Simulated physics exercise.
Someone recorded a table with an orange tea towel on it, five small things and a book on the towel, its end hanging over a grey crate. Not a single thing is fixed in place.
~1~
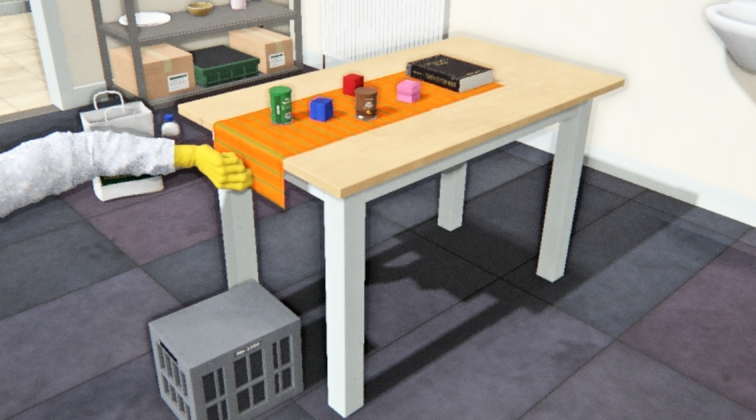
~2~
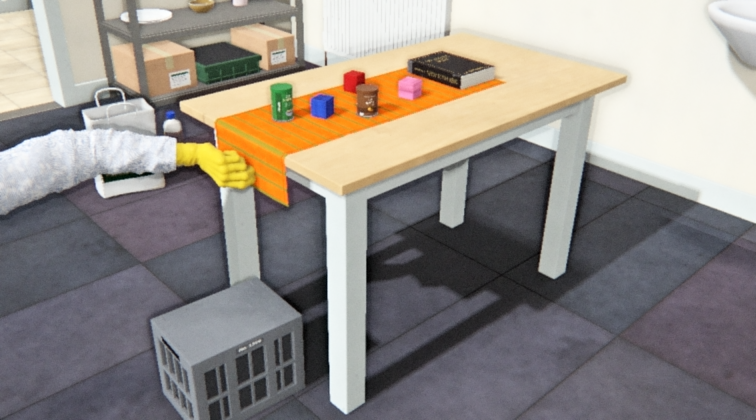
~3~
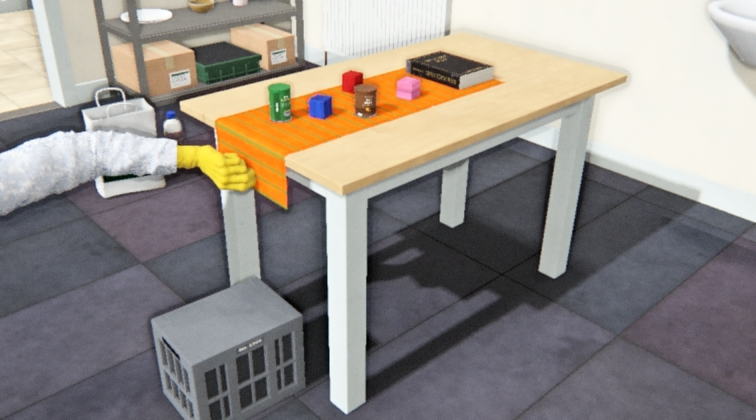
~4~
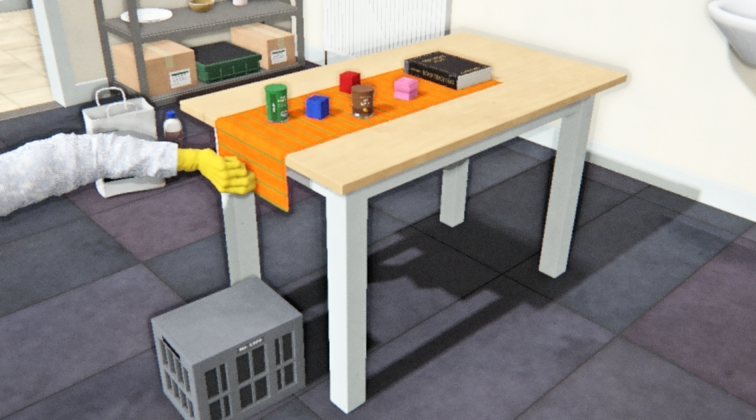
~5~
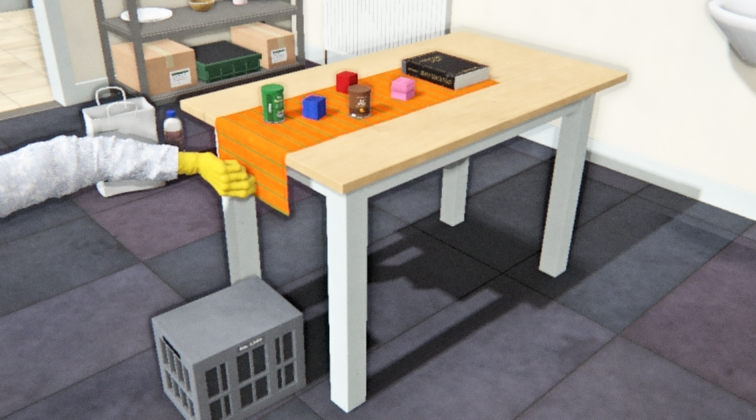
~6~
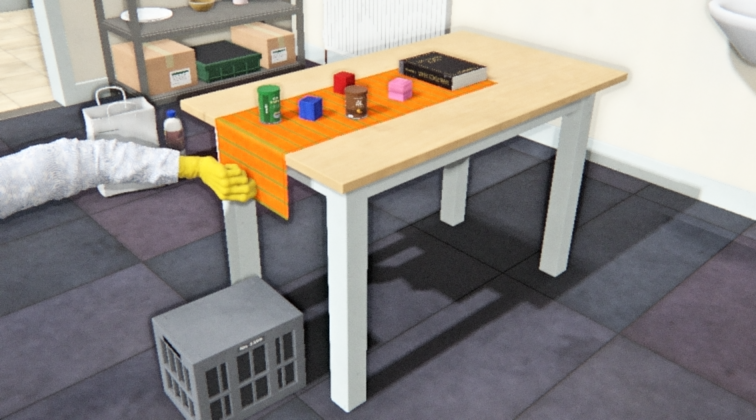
Orange cloth being drawn slightly down over the table's left edge by a yellow-gloved hand, cans, cubes and book shifting left with it.
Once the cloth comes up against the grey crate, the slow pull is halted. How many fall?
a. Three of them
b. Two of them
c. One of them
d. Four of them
a, three of them.
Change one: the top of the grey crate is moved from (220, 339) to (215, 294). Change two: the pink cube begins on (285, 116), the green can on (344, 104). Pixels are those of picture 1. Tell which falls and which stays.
Result: Pink cube gone, green can still there.
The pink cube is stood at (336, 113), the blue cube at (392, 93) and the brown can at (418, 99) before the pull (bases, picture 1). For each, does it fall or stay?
The pink cube is off the top, the blue cube is still on top and the brown can is still on top.
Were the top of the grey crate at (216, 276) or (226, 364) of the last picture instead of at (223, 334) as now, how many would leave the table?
The count would be 1 and then 4.
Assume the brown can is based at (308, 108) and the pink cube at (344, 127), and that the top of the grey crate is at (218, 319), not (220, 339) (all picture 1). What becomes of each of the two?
Outcome: Brown can is gone; pink cube is gone.
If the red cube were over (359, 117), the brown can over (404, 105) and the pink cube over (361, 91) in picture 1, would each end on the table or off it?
Outcome: Red cube falls away, brown can stays aboard, pink cube stays aboard.
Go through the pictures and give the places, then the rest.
In the first picture, hem (285, 209); green can (280, 89); blue cube (321, 100); brown can (366, 90); red cube (353, 76); pink cube (409, 83); top of the crate (220, 339).
In the second picture, hem (288, 206); green can (281, 86).
In the third picture, hem (287, 209); blue cube (320, 98).
In the fourth picture, hem (288, 212); brown can (363, 88); top of the crate (223, 335).
In the fifth picture, hem (289, 216); red cube (347, 74).
In the sixth picture, hem (288, 220); green can (268, 88); blue cube (311, 99); brown can (356, 89); red cube (344, 74); pink cube (401, 81).
A little later, hem near (255, 236); all still up.
Next, hem near (256, 276); green can and blue cube gone.
Later still, hem on the crate; green can, blue cube and brown can gone.
When it is over, hem on the crate; green can, blue cube and brown can gone. The count of fallen things is three.
